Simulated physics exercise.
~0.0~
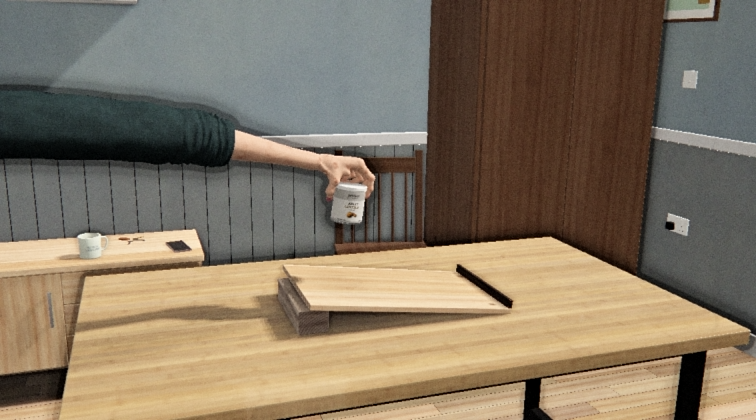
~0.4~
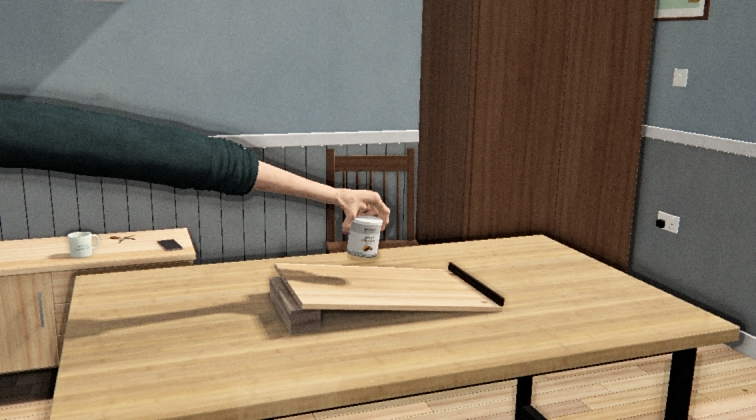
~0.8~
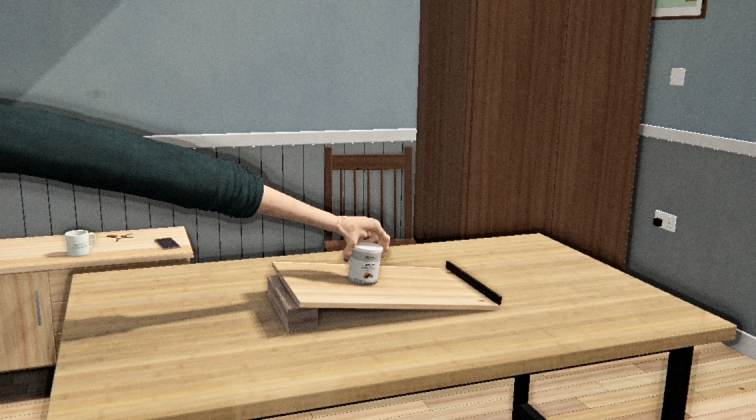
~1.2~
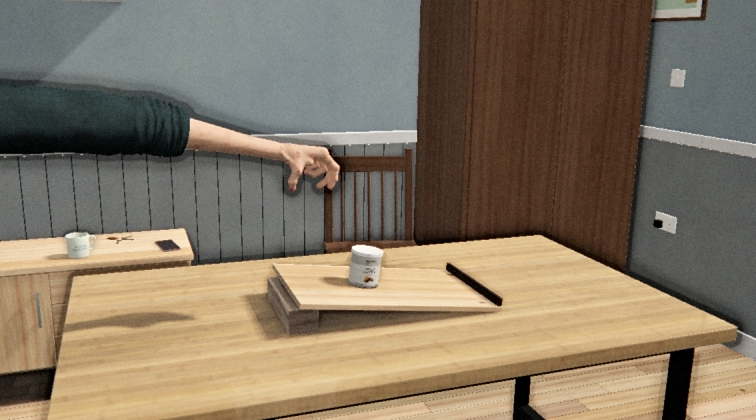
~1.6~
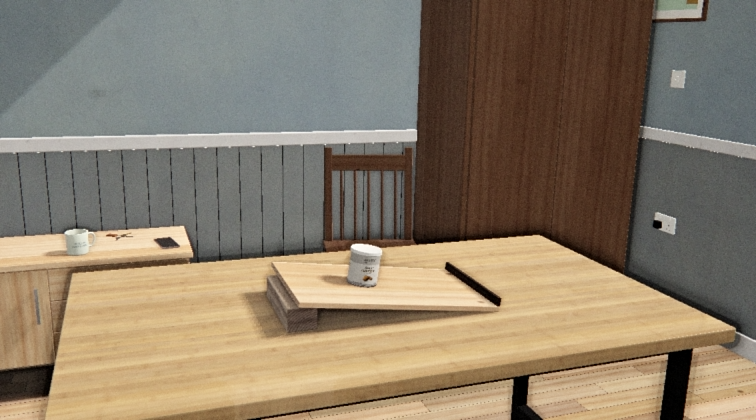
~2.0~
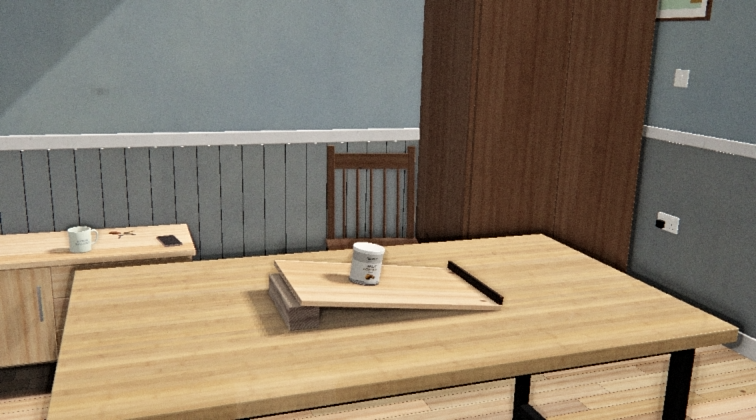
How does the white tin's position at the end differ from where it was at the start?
At the start the white tin was held in a hand up in the air above the table. By the end it was lower and slightly further right, resting by itself on the sloping board.
